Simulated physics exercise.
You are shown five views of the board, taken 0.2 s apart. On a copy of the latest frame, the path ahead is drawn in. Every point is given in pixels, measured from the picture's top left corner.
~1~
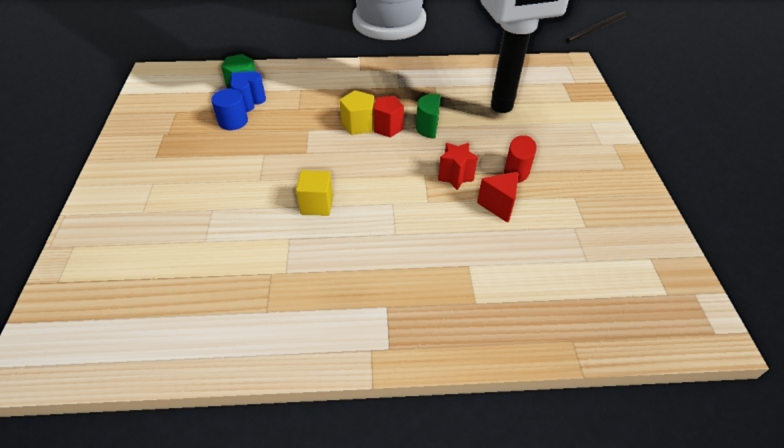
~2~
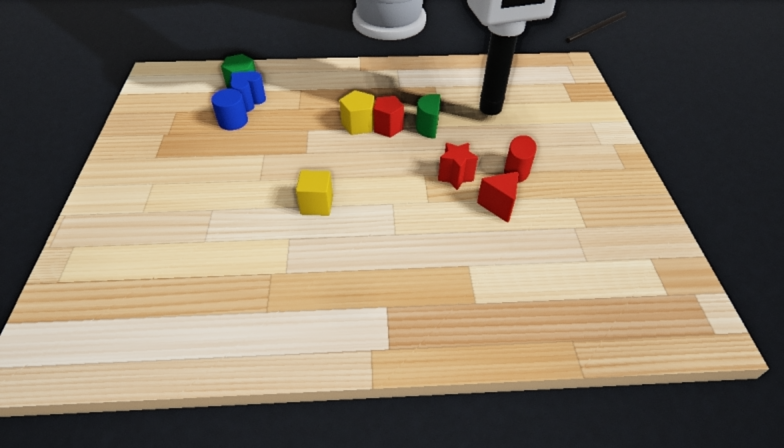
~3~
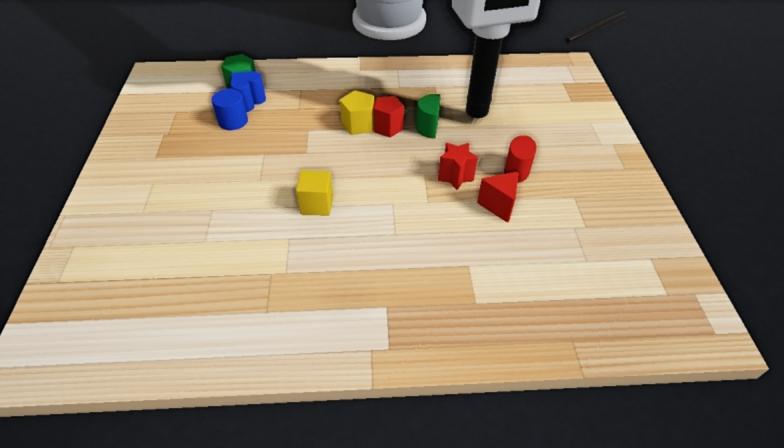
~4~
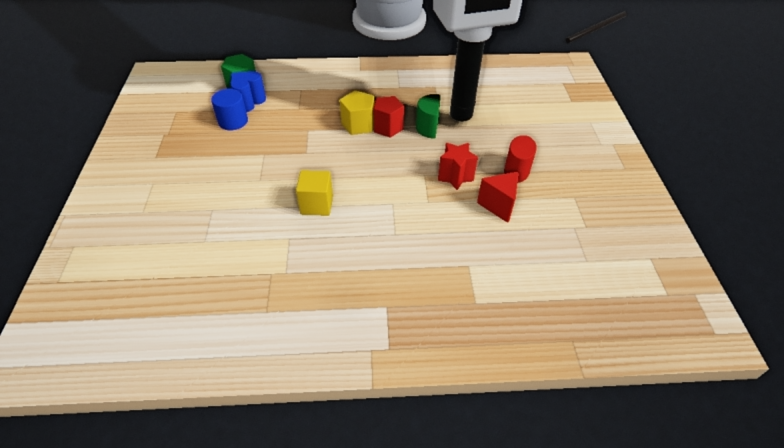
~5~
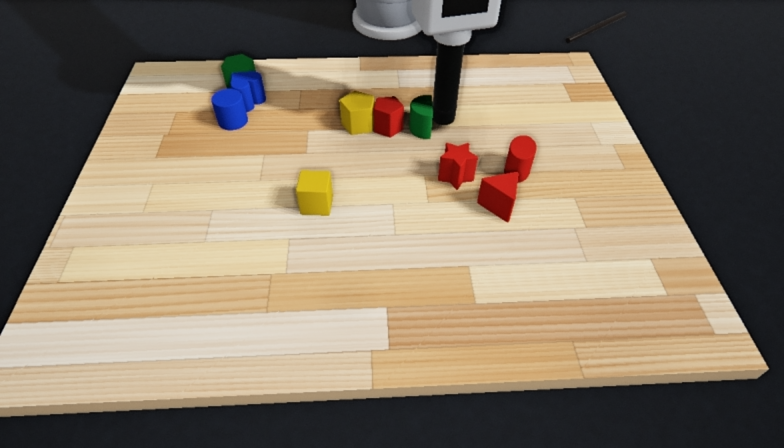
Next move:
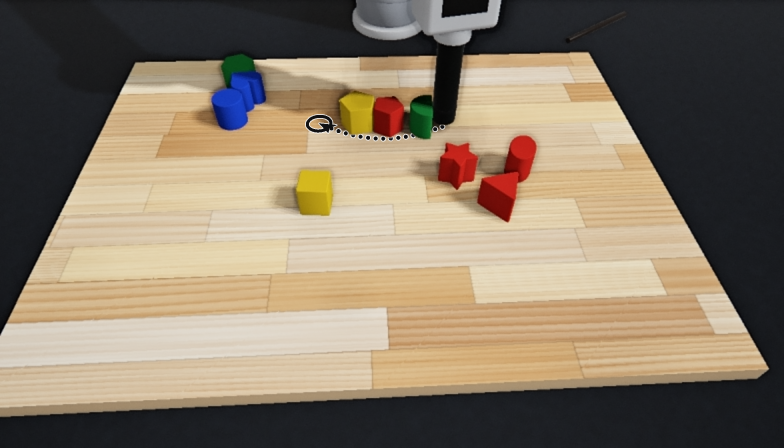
A black rod slides left across the wooden board and slightly nudges the green block.
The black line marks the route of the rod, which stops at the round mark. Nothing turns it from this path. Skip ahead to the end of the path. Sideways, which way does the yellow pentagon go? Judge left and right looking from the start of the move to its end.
Out to the right.
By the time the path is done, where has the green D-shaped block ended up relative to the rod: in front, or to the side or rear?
Slipped loose.
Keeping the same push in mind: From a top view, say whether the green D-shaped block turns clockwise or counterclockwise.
From above, it turns counterclockwise.
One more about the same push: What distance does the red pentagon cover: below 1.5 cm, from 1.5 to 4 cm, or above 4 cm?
Band: Over 4 cm.
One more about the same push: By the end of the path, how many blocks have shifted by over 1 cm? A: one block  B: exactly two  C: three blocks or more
Option C.
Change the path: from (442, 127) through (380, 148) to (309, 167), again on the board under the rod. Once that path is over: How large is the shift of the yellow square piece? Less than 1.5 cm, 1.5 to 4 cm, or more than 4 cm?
It travels less than 1.5 cm.
The line goes from (442, 127) over (402, 137) and (358, 136) to (319, 124).
The first path, step by step. One third of the way, rod (401, 130); yellow pentagon (341, 98), turned 55° clockwise; red pentagon (353, 114), turned 50° clockwise; green D-shaped block (381, 119), turned 30° anticlockwise.
Two thirds of the way, rod (356, 128); yellow pentagon (337, 97), turned 70° clockwise; red pentagon (322, 118), turned 105° clockwise; green D-shaped block (351, 126), turned 75° anticlockwise.
At the end, rod (318, 116); yellow pentagon (317, 83), turned 95° clockwise; red pentagon (309, 117), turned 45° clockwise; green D-shaped block (351, 126), turned 75° anticlockwise; red star-shaped block unmoved.
